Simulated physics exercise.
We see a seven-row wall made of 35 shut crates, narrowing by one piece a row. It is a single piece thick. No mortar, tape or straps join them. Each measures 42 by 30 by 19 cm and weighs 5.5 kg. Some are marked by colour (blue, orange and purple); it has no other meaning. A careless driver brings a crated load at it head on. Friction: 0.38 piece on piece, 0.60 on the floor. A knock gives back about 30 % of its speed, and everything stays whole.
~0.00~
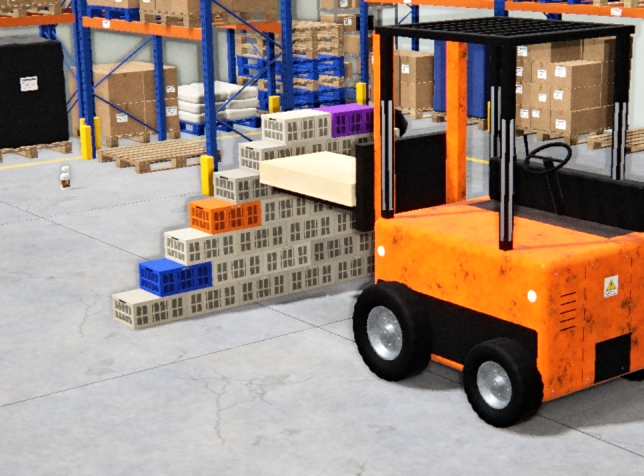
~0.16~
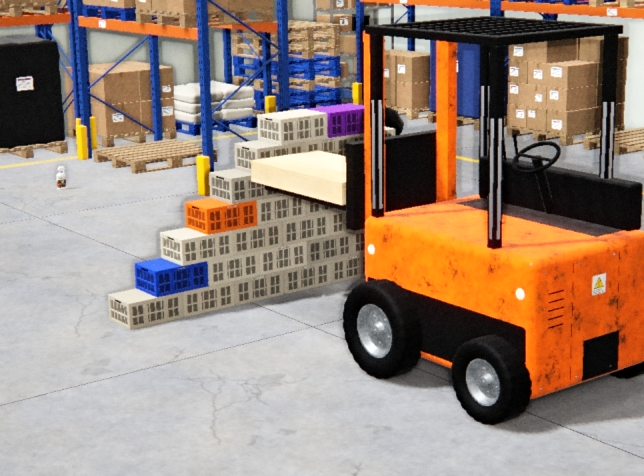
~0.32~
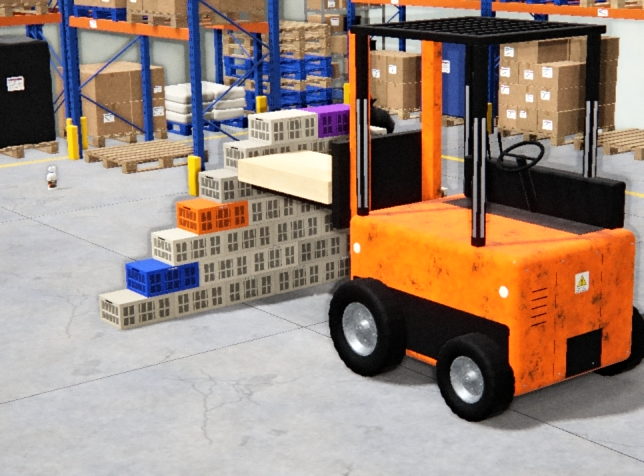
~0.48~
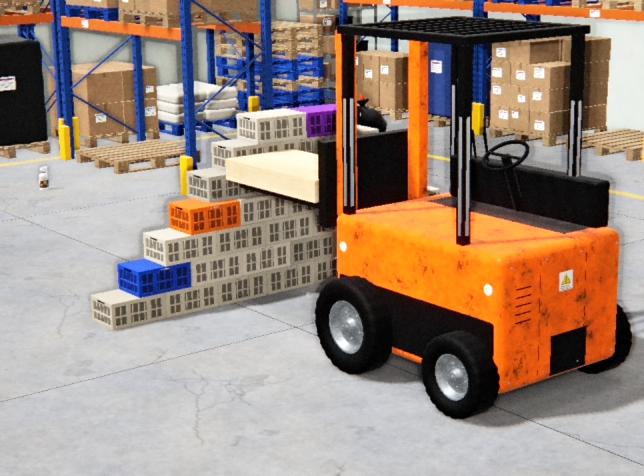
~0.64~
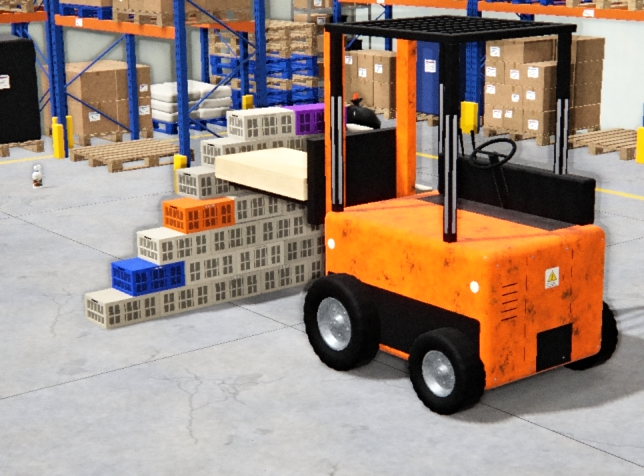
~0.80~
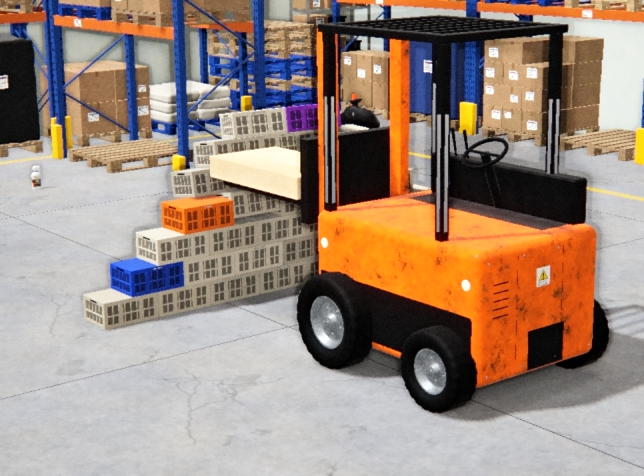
An orange forklift drives its pale load into a stepped crate wall, shifting some crates slightly.
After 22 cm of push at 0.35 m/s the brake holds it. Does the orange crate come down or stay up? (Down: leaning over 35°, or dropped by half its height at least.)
It holds its level.
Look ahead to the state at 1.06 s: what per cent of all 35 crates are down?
0 per cent by then.
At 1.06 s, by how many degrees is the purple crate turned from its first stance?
Roughly 30°.
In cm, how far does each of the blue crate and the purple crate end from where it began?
About: Blue 0, purple 130.
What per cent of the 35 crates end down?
Roughly 20 per cent of them.
After 1.06 s, none of the 35 crates down, 8 disturbed; orange crate unmoved; purple crate 30° from how it stood.
After 1.30 s, 7 of the 35 crates down; orange crate unmoved; purple crate 65° from how it stood, 27 cm lower.
After 1.62 s, 7 of the 35 crates down; orange crate unmoved; purple crate on its side.
In the end (2.8 s), 7 of the 35 crates down; orange crate unmoved; purple crate on its side; blue crate unmoved. From the last view, middles, orange crate near (198, 214), purple crate near (346, 233).
